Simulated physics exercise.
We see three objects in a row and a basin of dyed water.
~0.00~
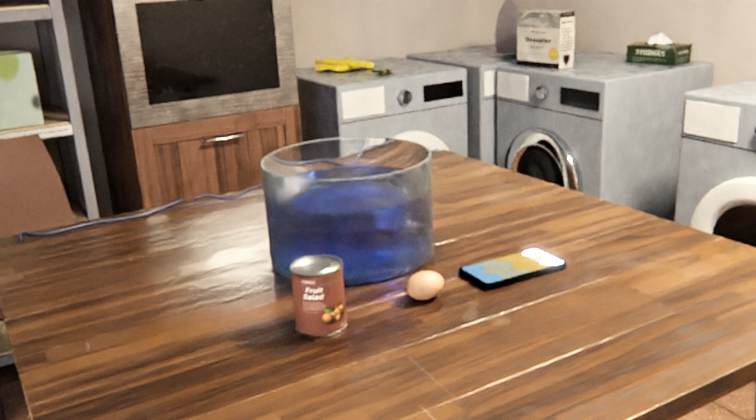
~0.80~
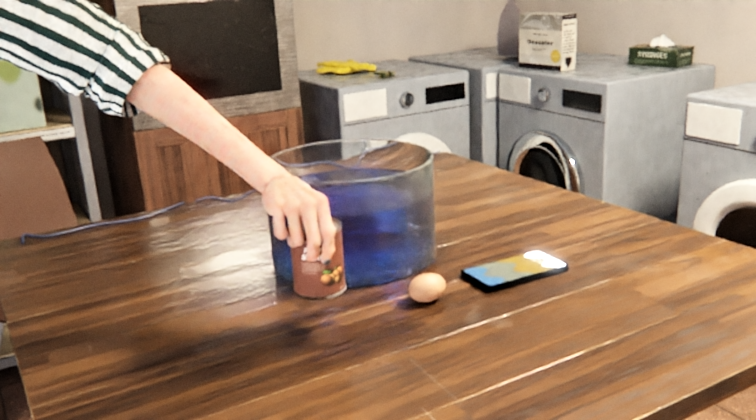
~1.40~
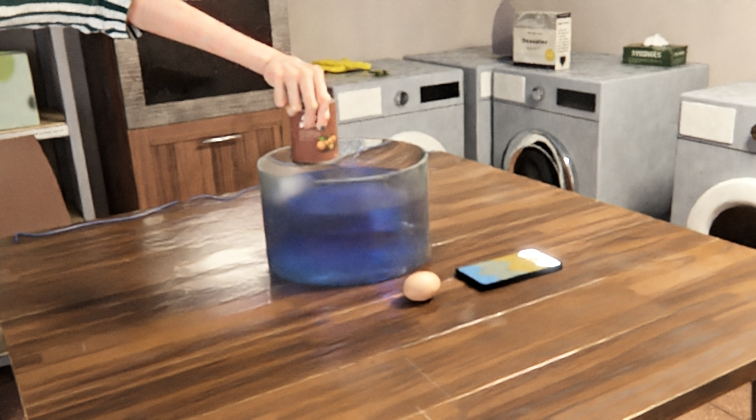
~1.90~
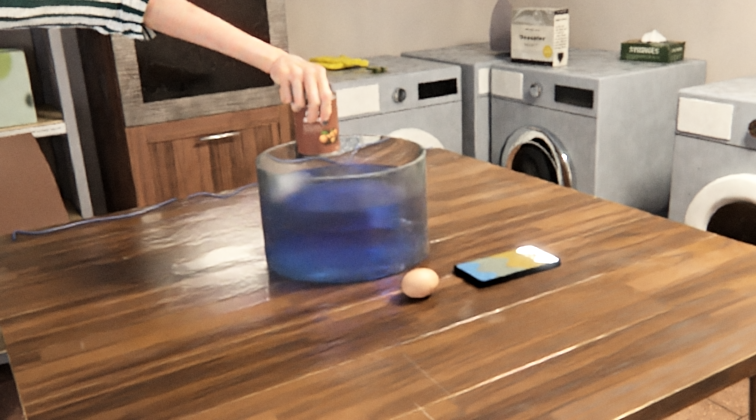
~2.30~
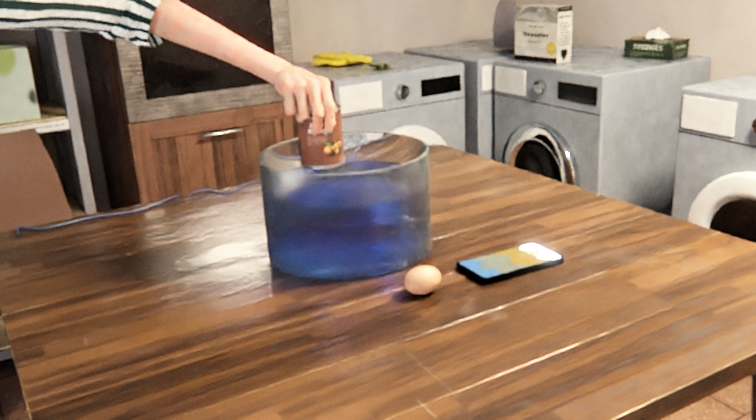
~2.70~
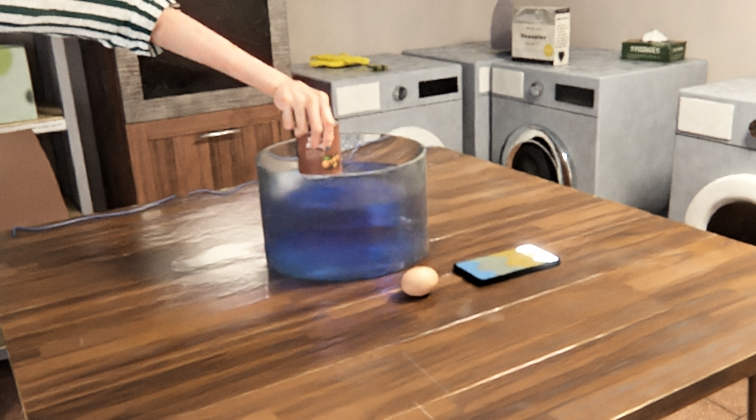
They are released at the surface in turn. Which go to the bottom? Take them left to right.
Left ends on the bottom; middle ends on the bottom; right ends on the bottom.
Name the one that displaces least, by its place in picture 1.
That is the middle thing.
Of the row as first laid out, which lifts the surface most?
That is the left object.
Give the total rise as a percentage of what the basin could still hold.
About 18 per cent.
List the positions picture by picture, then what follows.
In the first frame, the row from the left; tin of food (319, 296); egg (425, 285); phone (513, 268).
In the second frame, a hand picks up the tin of food; tin of food (317, 258); phone (515, 270).
In the third frame, it is carried over; tin of food (314, 129); egg (422, 286).
In the fourth frame, it is above the basin; tin of food (317, 124); phone (508, 266).
In the fifth frame, it comes down; tin of food (321, 135); egg (423, 280).
In the sixth frame, it is just over the surface; tin of food (319, 149); egg (420, 282); phone (507, 264).
Around 4.0 s, the tin of food ends at the bottom.
Around 8.0 s, the egg ends at the bottom.
Around 12.0 s, the phone ends at the bottom; afloat, none of them.
